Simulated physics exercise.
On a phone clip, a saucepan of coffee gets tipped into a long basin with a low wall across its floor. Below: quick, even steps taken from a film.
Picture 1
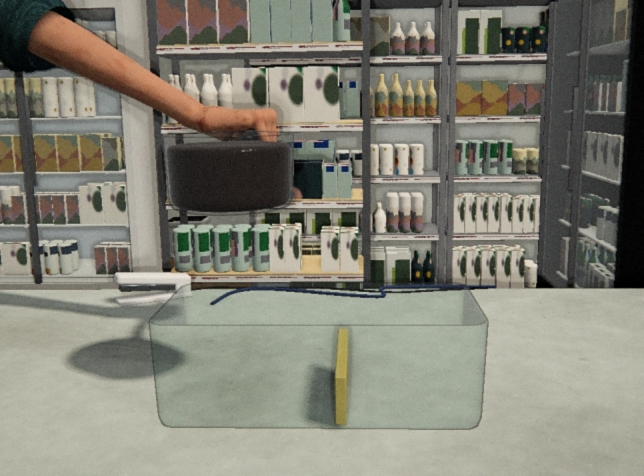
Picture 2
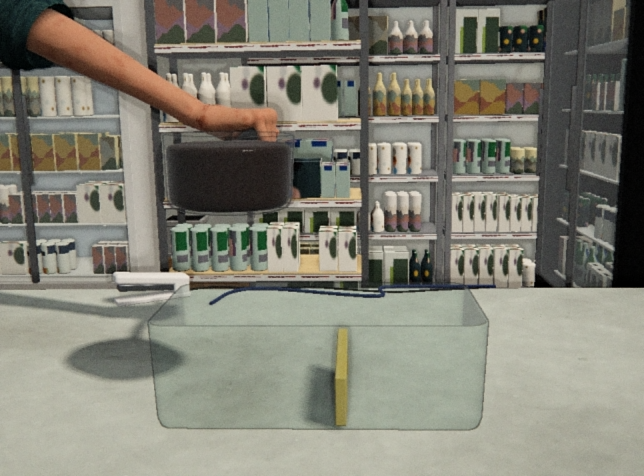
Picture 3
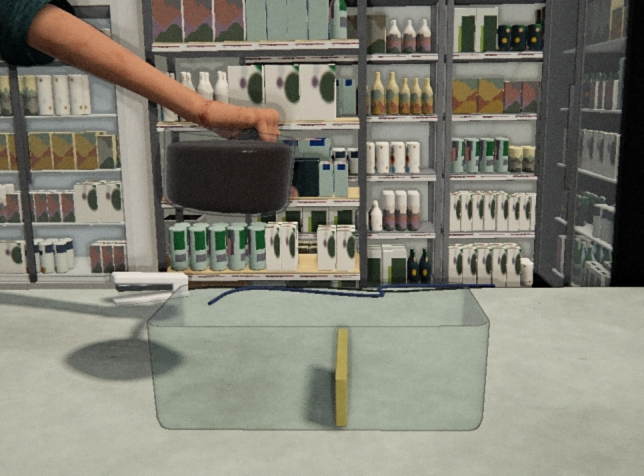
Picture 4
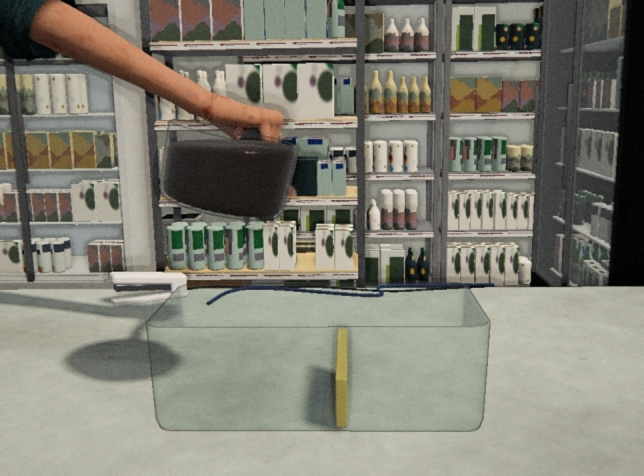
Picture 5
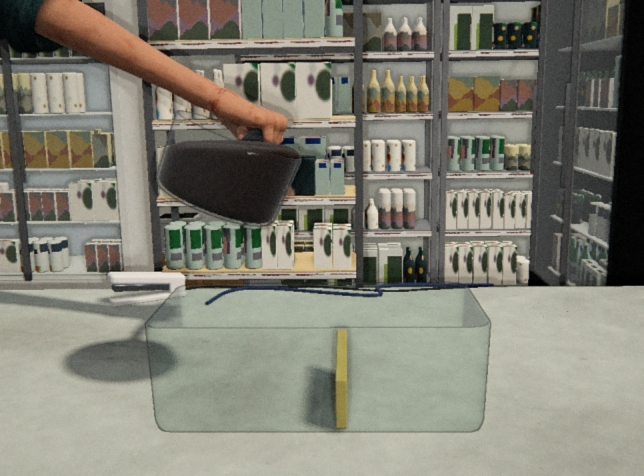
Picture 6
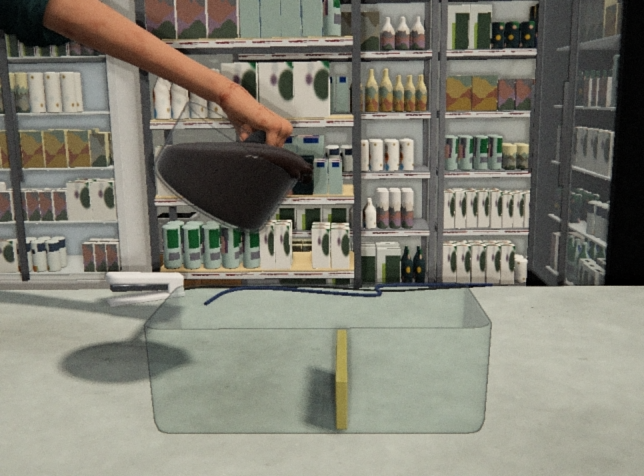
A hand tilts a dark pan steadily down to the right above a clear basin.
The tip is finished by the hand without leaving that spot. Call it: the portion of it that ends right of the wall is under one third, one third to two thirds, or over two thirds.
One third to two thirds.
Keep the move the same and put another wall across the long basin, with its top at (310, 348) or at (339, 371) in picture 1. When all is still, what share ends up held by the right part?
Try 1: About 85 percent; try 2: About 60 percent.
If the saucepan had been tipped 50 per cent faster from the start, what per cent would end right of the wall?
Roughly 35 per cent ends up there.
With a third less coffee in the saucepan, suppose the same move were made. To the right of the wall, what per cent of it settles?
35 per cent.
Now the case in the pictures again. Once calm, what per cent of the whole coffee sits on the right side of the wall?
About 55 per cent.
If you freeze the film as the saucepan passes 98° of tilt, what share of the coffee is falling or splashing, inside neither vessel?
Near 40 parts in a hundred.
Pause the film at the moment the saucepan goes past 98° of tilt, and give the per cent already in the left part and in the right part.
About 0 % left and about 30 % right.
A moment on, the tilt is 98° and 25 per cent is still to pour, 2 is left of the wall and 31 right of it.
Next, the tilt is 113° and 3 per cent is still to pour, 32 is left of the wall and 58 right of it.
Then the tilt is 113° and 0 per cent is still to pour, 41 is left of the wall and 57 right of it.
Later the tilt is 113° and 0 per cent is still to pour, 41 is left of the wall and 57 right of it.
In the end 41 per cent lies left of the wall, 57 right of it and 1 outside.
